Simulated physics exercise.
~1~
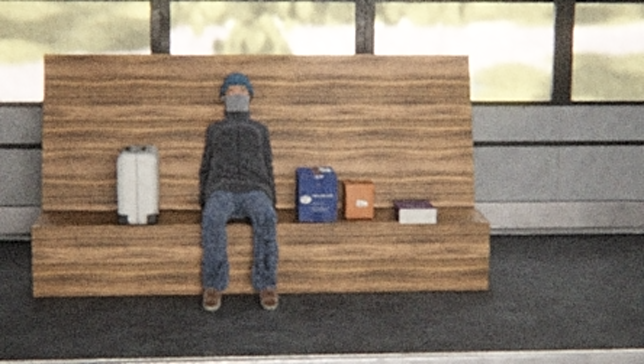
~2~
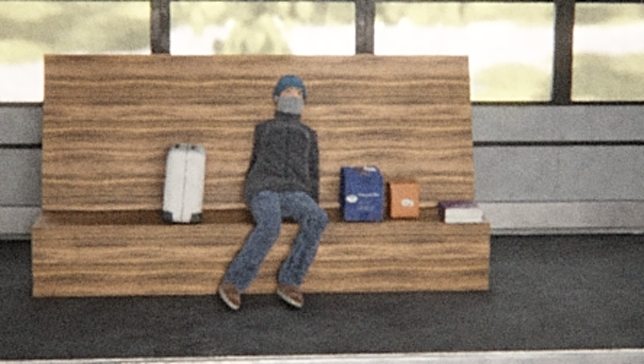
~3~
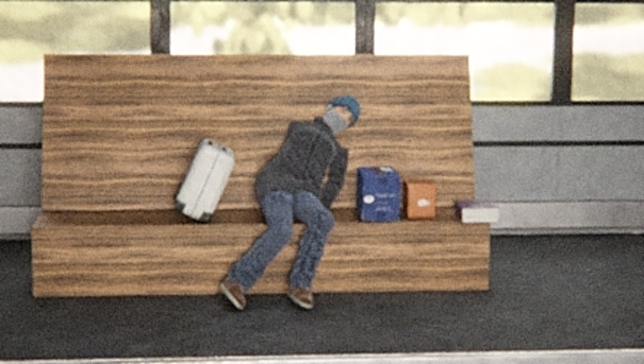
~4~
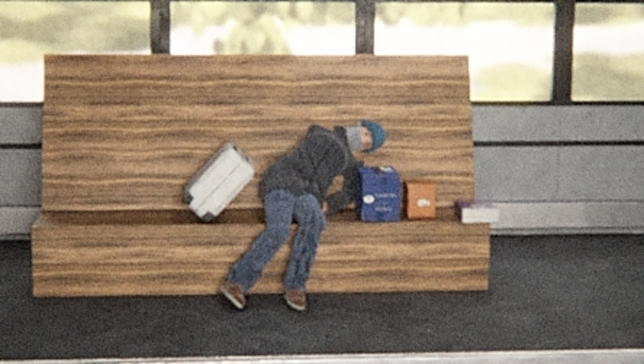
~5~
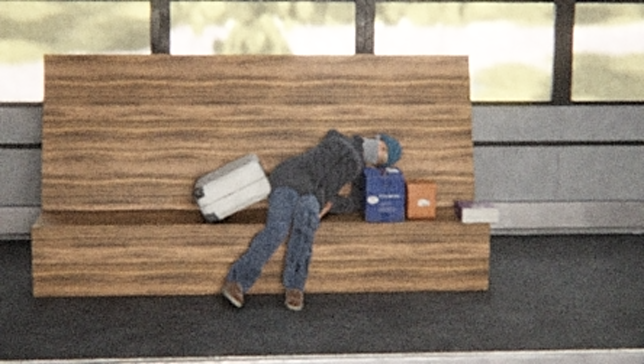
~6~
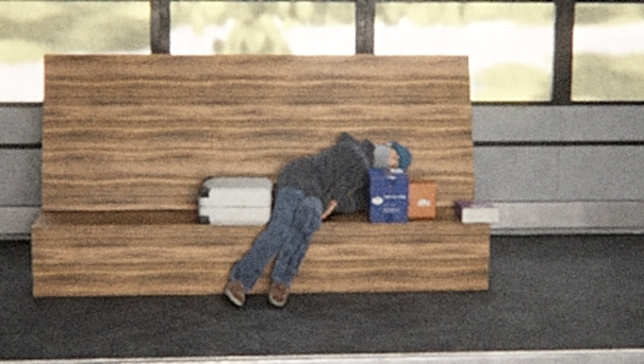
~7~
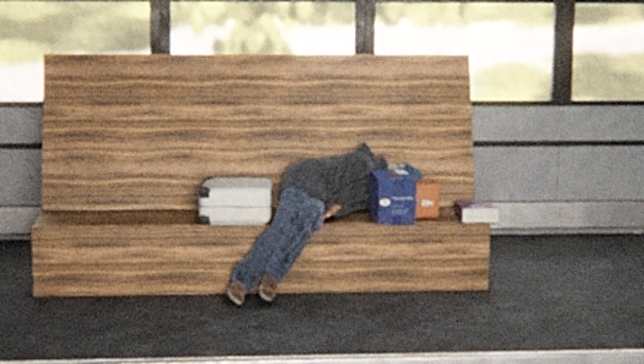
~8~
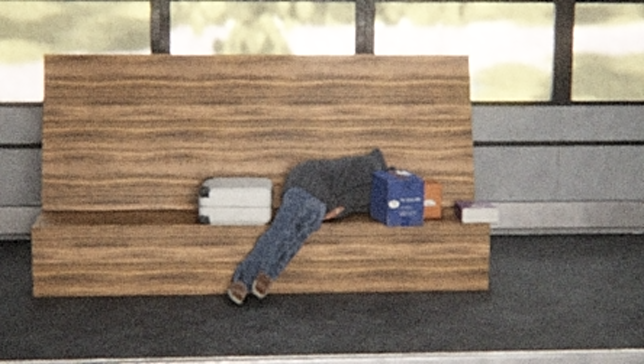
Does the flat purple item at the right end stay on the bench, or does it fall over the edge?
It stays on the bench. It slides to the right end early on and then rests there at the edge without falling.
